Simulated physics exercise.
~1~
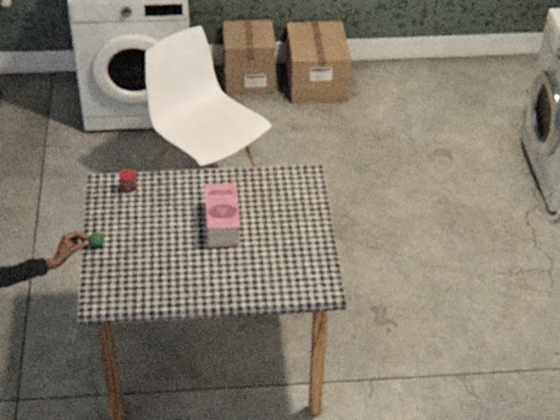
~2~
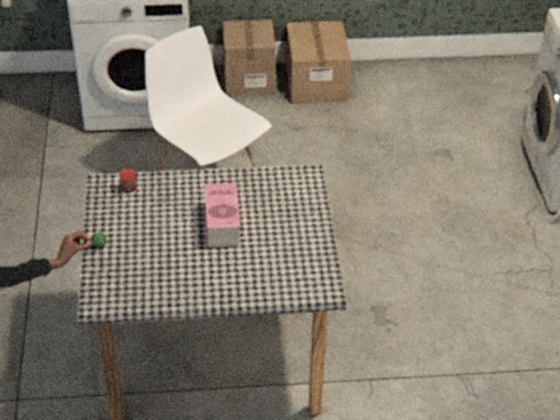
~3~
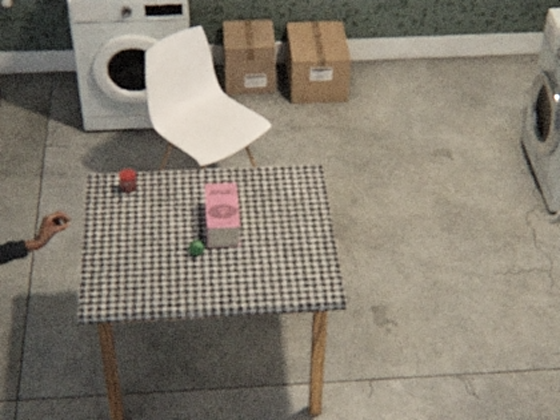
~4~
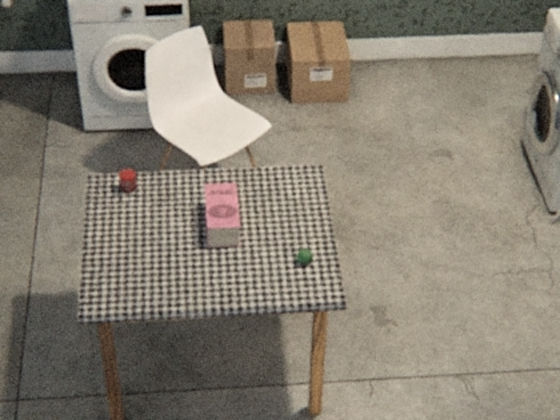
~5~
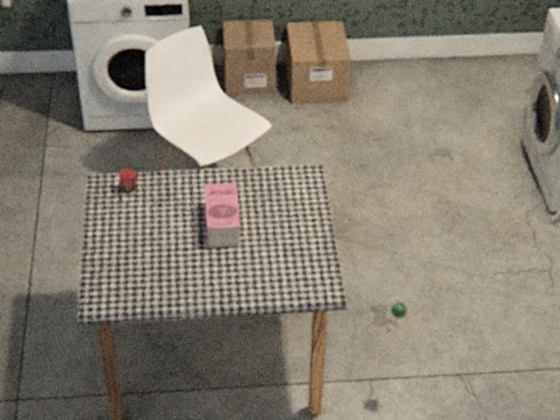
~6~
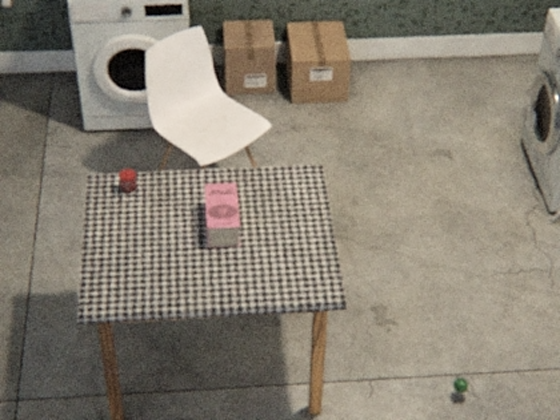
In a room with a grey concrete floor, seen from above, a table with a black and white checked cloth stands before a white chair, a washing machine and two cardboard boxes. A red tin sits near its back left corner, a pink book lies around the middle, and a hand at the left edge holds a small green ball. The hand lets go and draws back as the ball travels right, passing in front of the book. It continues towards the right edge, leaves the table and drops. Finally the ball is low at the right, off the table, while the tin and book remain in place.
